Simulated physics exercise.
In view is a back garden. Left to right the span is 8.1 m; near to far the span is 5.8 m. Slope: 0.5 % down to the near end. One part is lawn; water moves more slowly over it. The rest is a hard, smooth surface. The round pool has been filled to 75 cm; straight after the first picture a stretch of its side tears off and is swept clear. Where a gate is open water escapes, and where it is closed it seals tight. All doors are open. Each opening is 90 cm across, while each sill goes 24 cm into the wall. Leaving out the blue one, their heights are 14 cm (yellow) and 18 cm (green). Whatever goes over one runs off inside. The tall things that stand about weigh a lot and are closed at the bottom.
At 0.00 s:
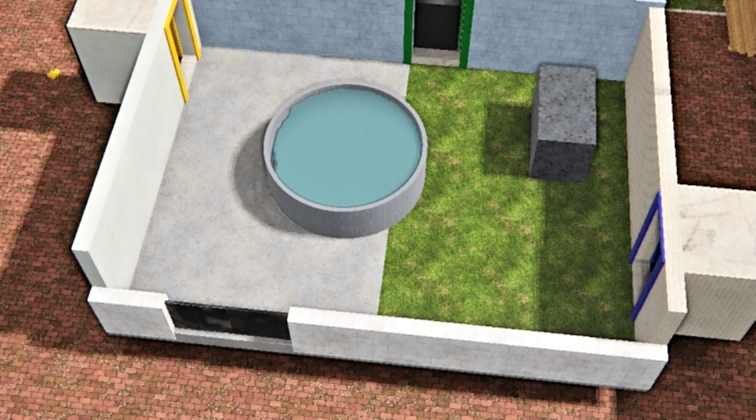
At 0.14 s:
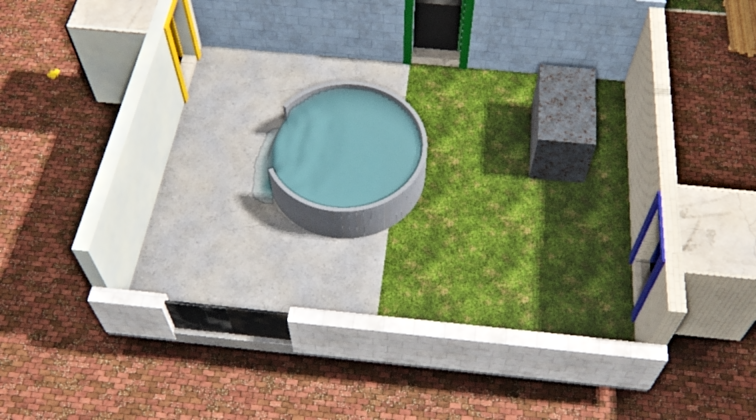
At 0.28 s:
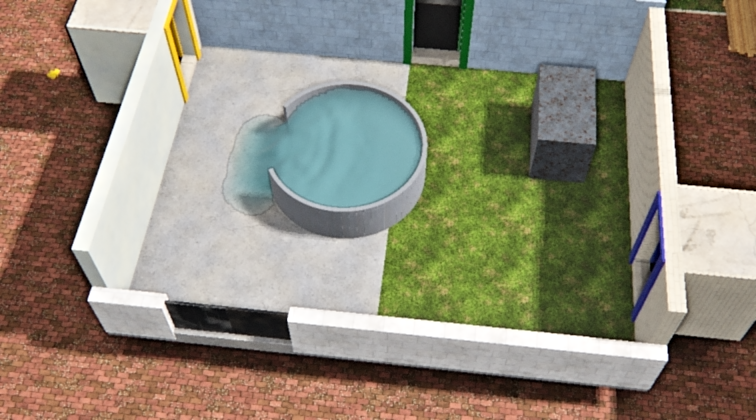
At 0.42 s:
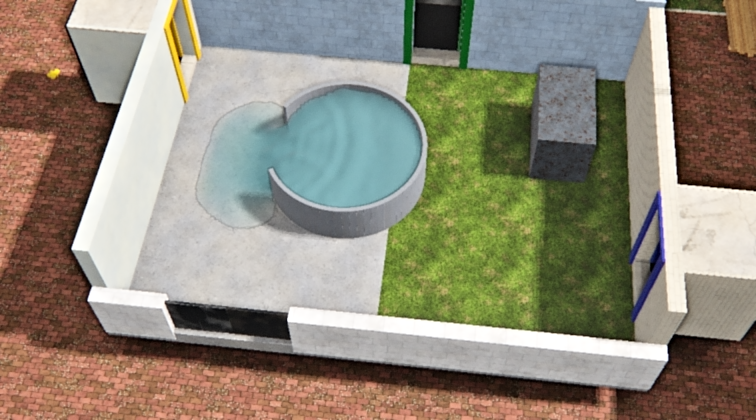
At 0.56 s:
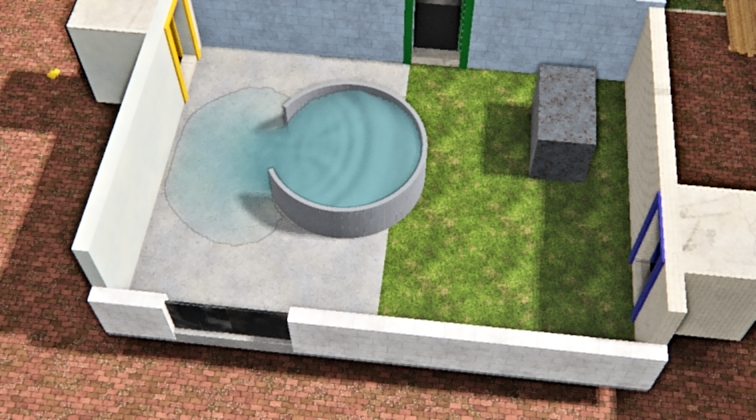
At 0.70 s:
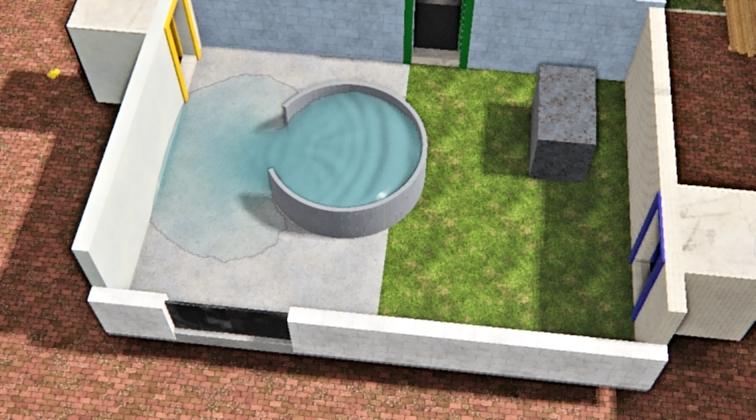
Water poured out through a gap that opened in the left side of a round grey pool in a walled yard, then spread in a widening puddle across the smooth paving, away from the lawn.
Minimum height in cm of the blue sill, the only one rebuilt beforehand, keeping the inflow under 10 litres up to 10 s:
Roughly 7.5 cm.
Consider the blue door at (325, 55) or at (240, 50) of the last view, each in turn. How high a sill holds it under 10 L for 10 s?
Roughly 6.5 cm for the first and 34 cm for the second.
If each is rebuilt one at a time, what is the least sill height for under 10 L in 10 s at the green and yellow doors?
Some 7.5 cm for green, some 28 cm for yellow.
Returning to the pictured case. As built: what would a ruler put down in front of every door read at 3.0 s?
Yellow door: 25 cm; blue door: 0 cm; green door: 0 cm.
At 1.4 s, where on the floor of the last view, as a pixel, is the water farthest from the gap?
Somewhere near the pixel (123, 313).
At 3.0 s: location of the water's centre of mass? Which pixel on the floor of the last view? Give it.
The water is centred around (273, 171) in the last picture's pixels.
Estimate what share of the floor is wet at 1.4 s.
Roughly 20 percent of the floor.
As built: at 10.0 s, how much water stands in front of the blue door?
12.0 cm.
After 1.4 s water covers 20 % of the floor, deepest (48 cm) near (166, 167); it has not reached the blue door.
After 3.0 s water covers 40 % of the floor, deepest (40 cm) near (123, 313); it has not reached the blue door.
After 10.0 s water covers 100 % of the floor, deepest (14 cm) near (598, 165); 12 cm at the blue door, 0 litres in over its 20 cm sill.
At the blue door as built, the water arrived by 7.2 s and peaked near 12 cm at 9.2 s.
With a sill of 6.5 cm, 16 litres would have come in within the 10 s; with 9 cm, 4 litres. So under 10 litres takes about 7.5 cm.
